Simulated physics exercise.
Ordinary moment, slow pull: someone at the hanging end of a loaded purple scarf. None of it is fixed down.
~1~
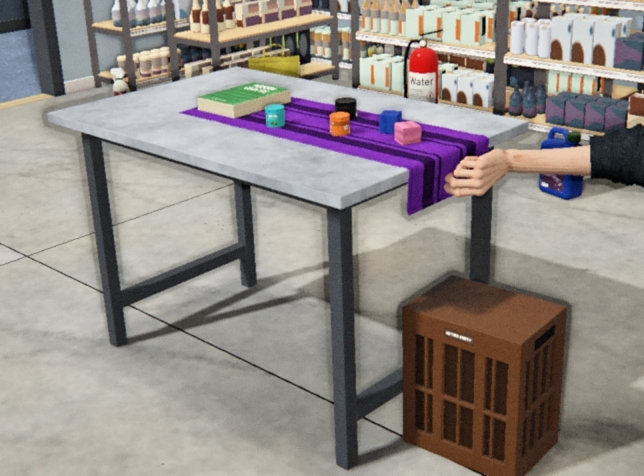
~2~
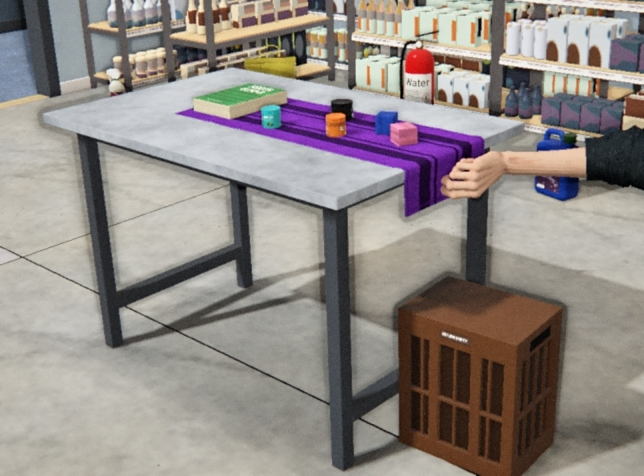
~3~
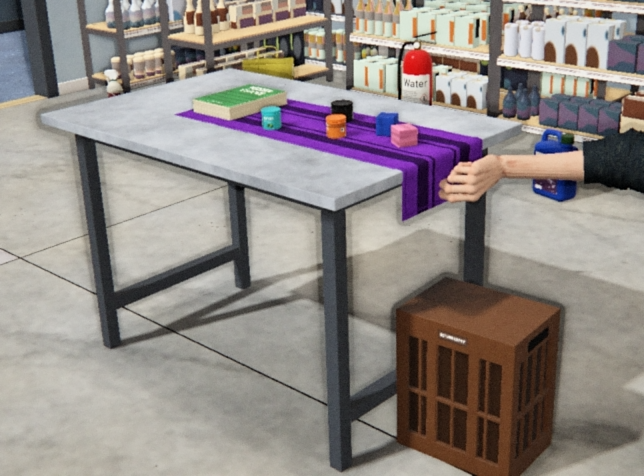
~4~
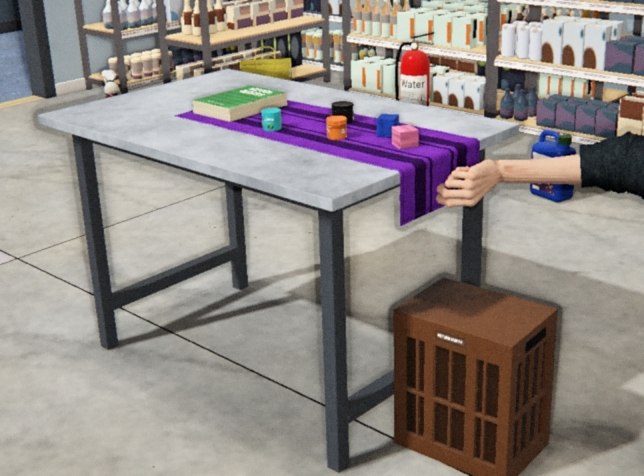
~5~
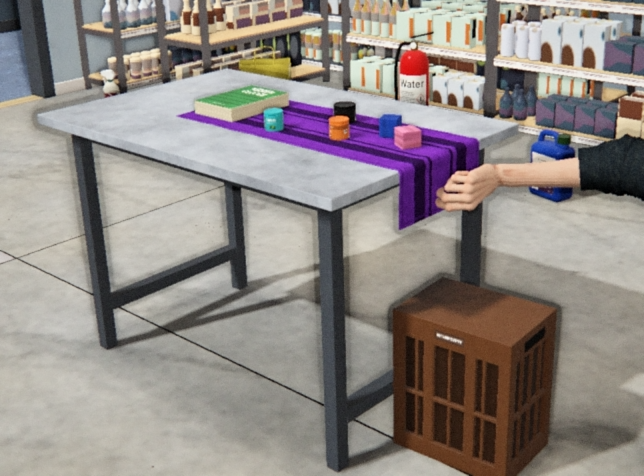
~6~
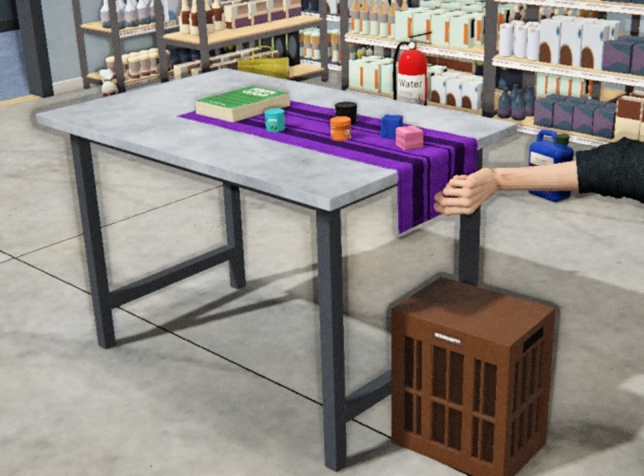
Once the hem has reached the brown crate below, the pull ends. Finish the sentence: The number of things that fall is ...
The number of things that fall is two.
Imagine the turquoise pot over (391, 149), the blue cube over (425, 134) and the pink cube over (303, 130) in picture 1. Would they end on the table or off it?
For the turquoise pot it's falling, for the blue cube it's falling, for the pink cube it's staying.
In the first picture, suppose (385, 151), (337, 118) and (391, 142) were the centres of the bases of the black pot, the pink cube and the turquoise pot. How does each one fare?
Outcome: Black pot falls away, pink cube stays, turquoise pot falls away.
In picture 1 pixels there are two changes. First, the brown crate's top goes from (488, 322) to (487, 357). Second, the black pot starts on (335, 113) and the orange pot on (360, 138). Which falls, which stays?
Observed: Black pot remains seated; orange pot departs.
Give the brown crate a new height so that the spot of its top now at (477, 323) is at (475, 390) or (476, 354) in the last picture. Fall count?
Over the edge: 4, then 3.
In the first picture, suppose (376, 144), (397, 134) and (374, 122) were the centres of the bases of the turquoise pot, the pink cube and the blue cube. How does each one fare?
The turquoise pot topples down; the pink cube topples down; and the blue cube stays put.
A little later, hem near (439, 232); all still up.
Next, hem near (439, 262); pink cube gone.
Later still, hem on the crate; pink cube and blue cube gone.
When it is over, hem on the crate; pink cube and blue cube gone. The count of fallen things is two.
